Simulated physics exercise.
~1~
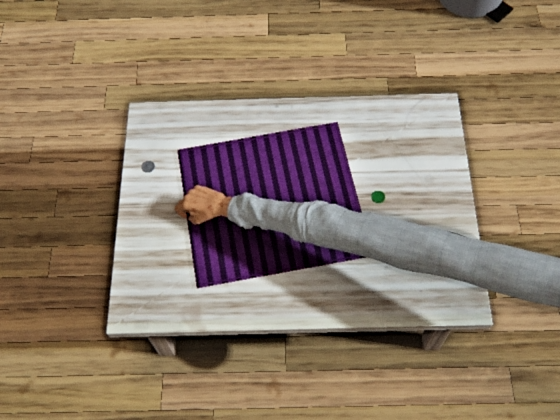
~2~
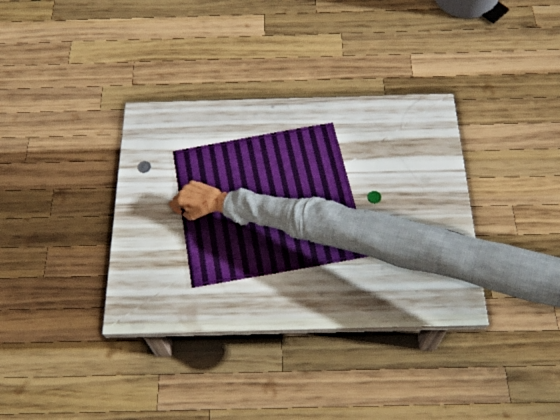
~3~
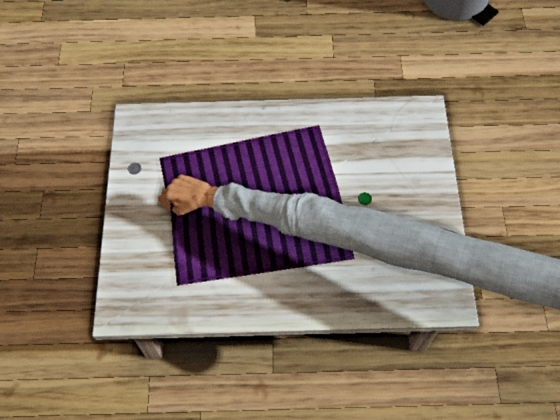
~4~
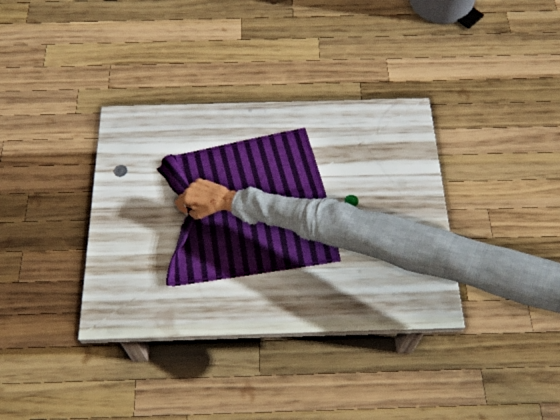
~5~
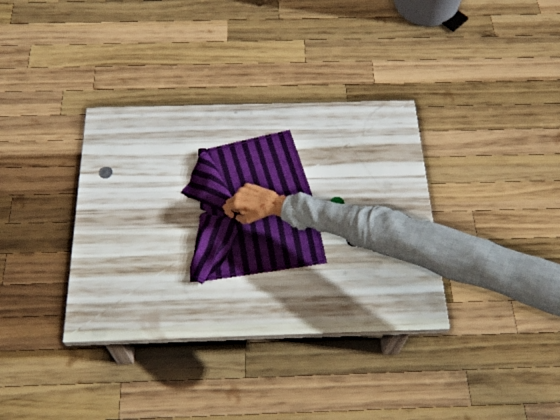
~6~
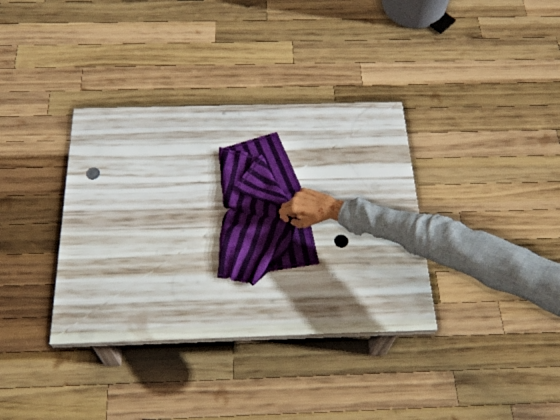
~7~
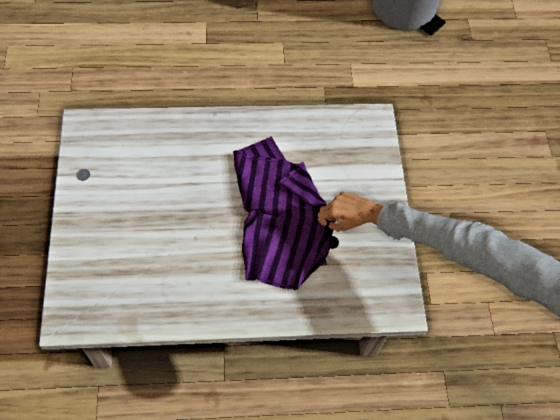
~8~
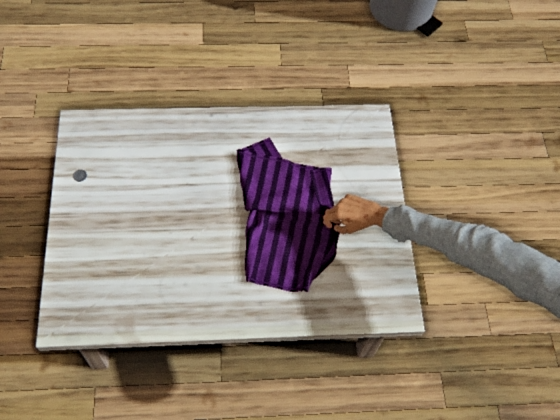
On a pale wooden table, a hand folding a purple striped towel rightward over green and black caps, leaving a grey button uncovered.
